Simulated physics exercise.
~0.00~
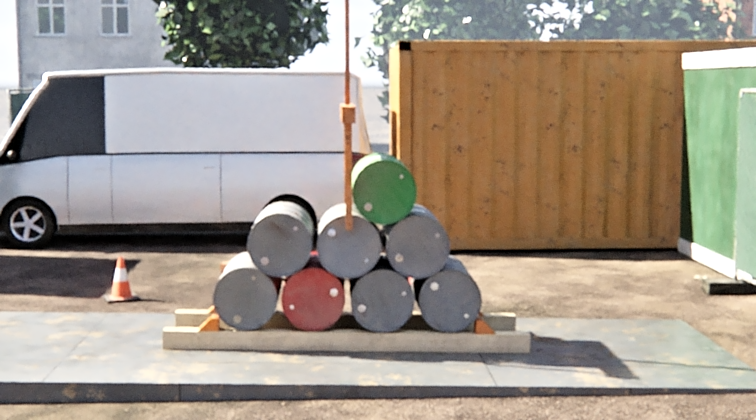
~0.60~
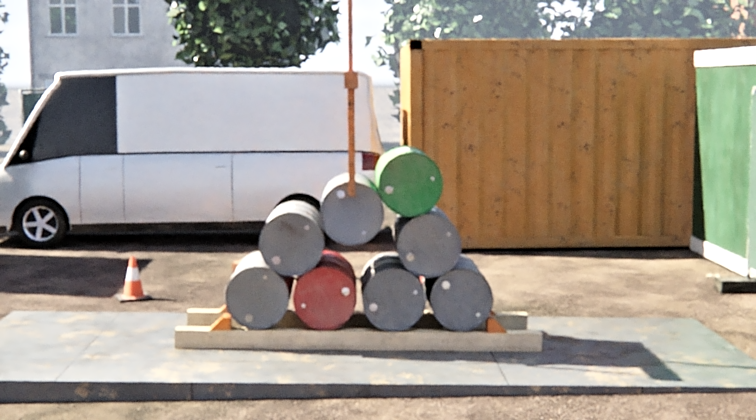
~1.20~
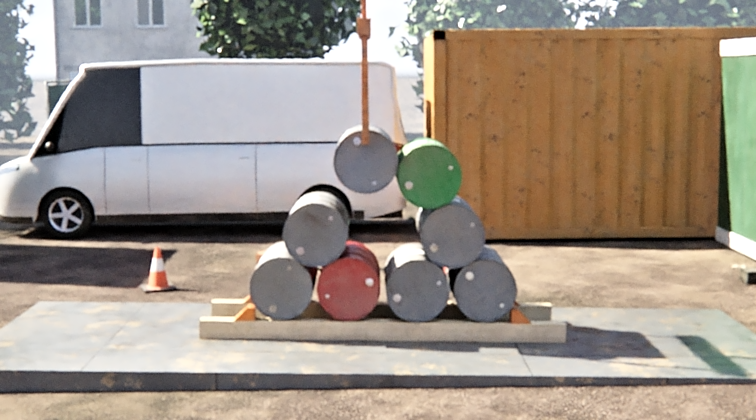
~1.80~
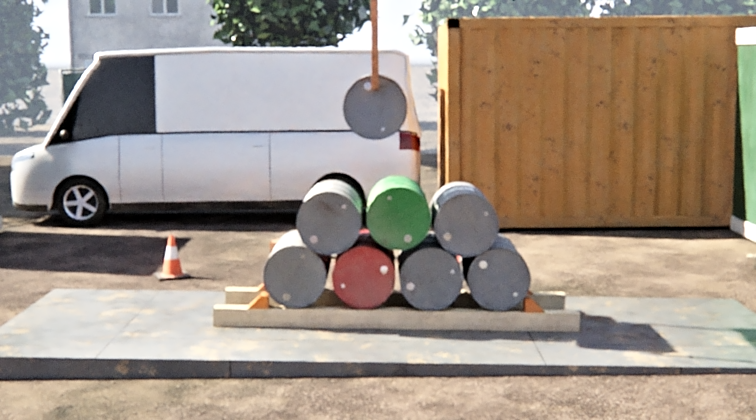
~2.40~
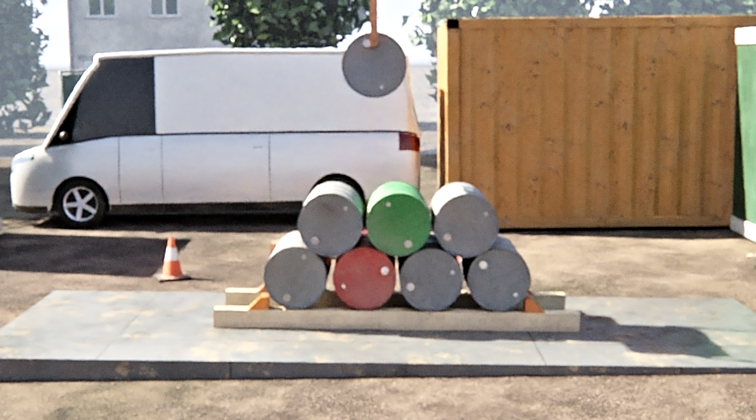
A stack of grey, red and green drums sat on timbers before a white van as a grey one was hoisted from the middle row, nudging the green drum right and up before it dropped into the gap, while the red one stayed put.
